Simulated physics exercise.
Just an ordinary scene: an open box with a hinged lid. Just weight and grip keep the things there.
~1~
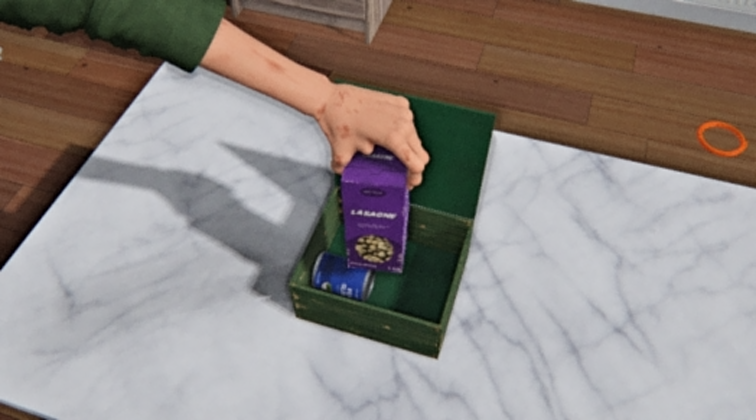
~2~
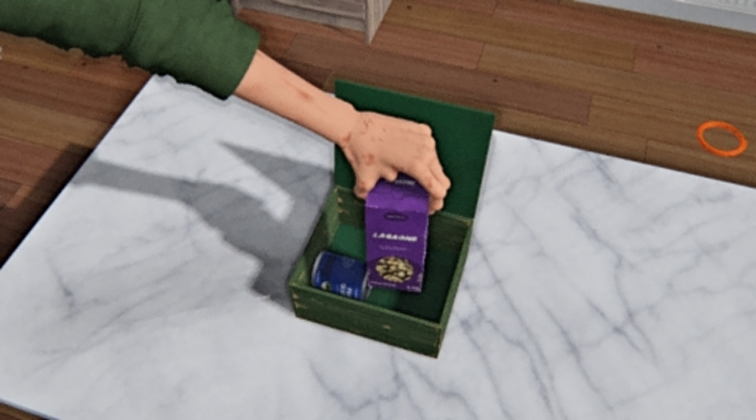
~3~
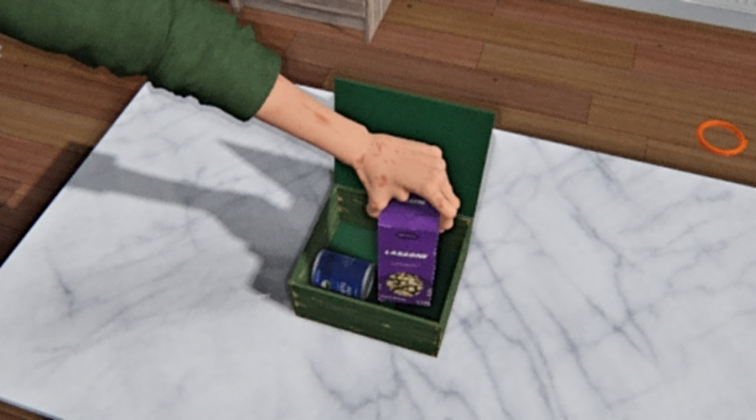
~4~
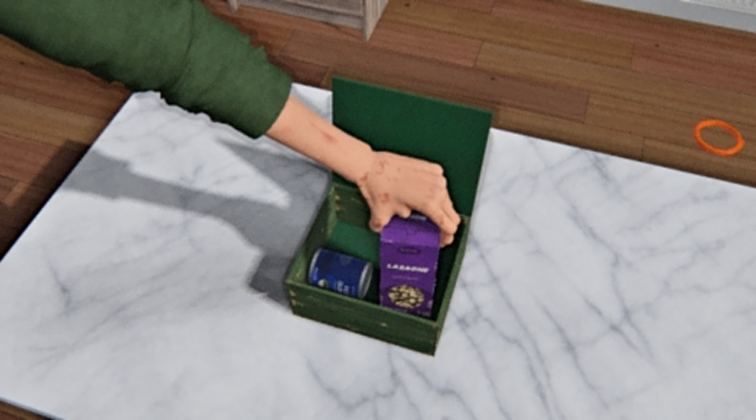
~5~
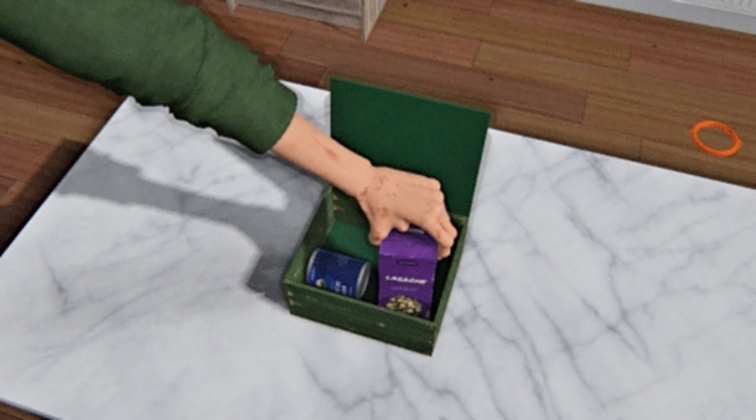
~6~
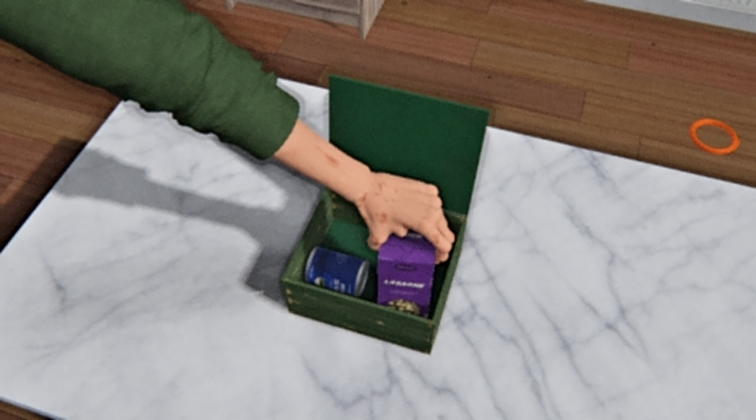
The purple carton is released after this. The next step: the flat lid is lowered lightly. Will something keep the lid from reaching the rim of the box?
Yes, I predict it won't fully lower.
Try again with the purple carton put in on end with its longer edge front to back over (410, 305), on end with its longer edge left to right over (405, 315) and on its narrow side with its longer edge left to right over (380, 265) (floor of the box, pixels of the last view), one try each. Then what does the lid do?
The lid stays up the first time, stays up the second time and goes down the third time.
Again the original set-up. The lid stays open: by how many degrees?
Near 45°.
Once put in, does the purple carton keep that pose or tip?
Simply put, the purple carton remains unturned.
Then, 1.30 s after the last picture, lid 78° above the rim.
Then, 1.70 s after the last picture, lid 50° above the rim.
At rest, lid 44° above the rim; both in place. Seen from the same camera at the end, purple carton near (406, 278).
